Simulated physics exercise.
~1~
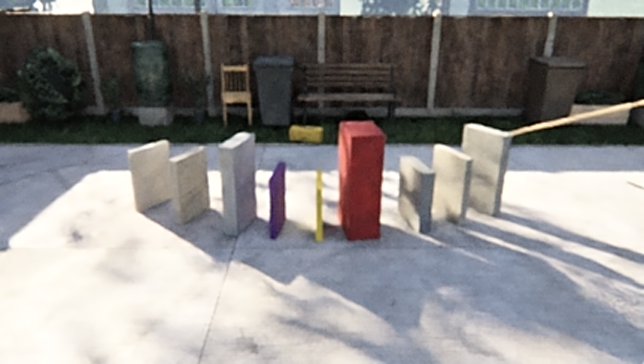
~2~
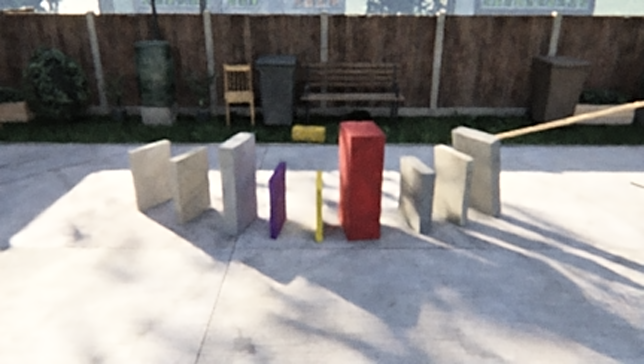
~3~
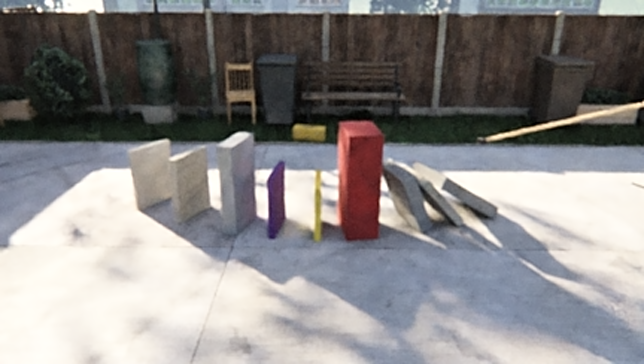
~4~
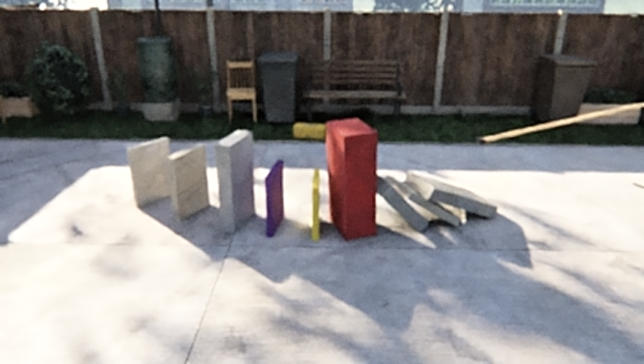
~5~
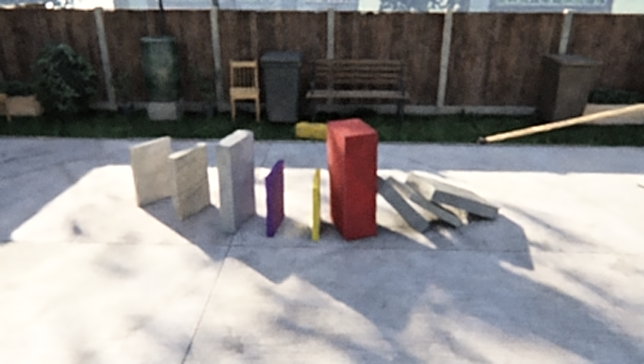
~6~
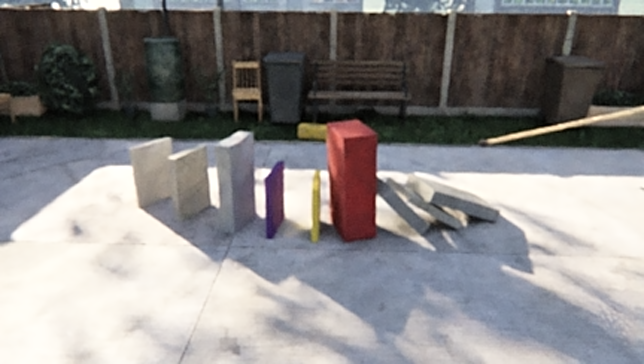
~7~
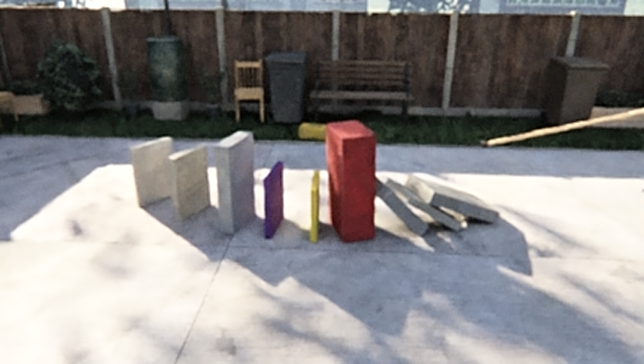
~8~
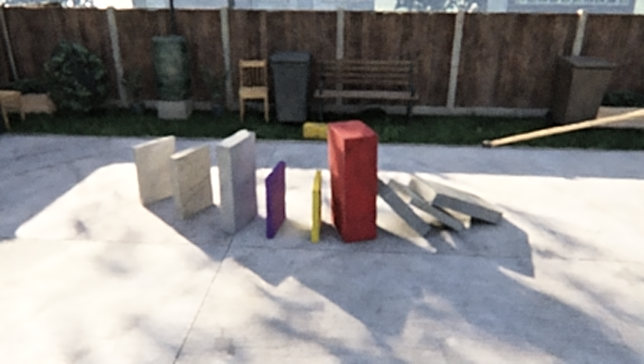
A pole tips the right-hand slab, toppling three grey slabs before the red one stays standing.
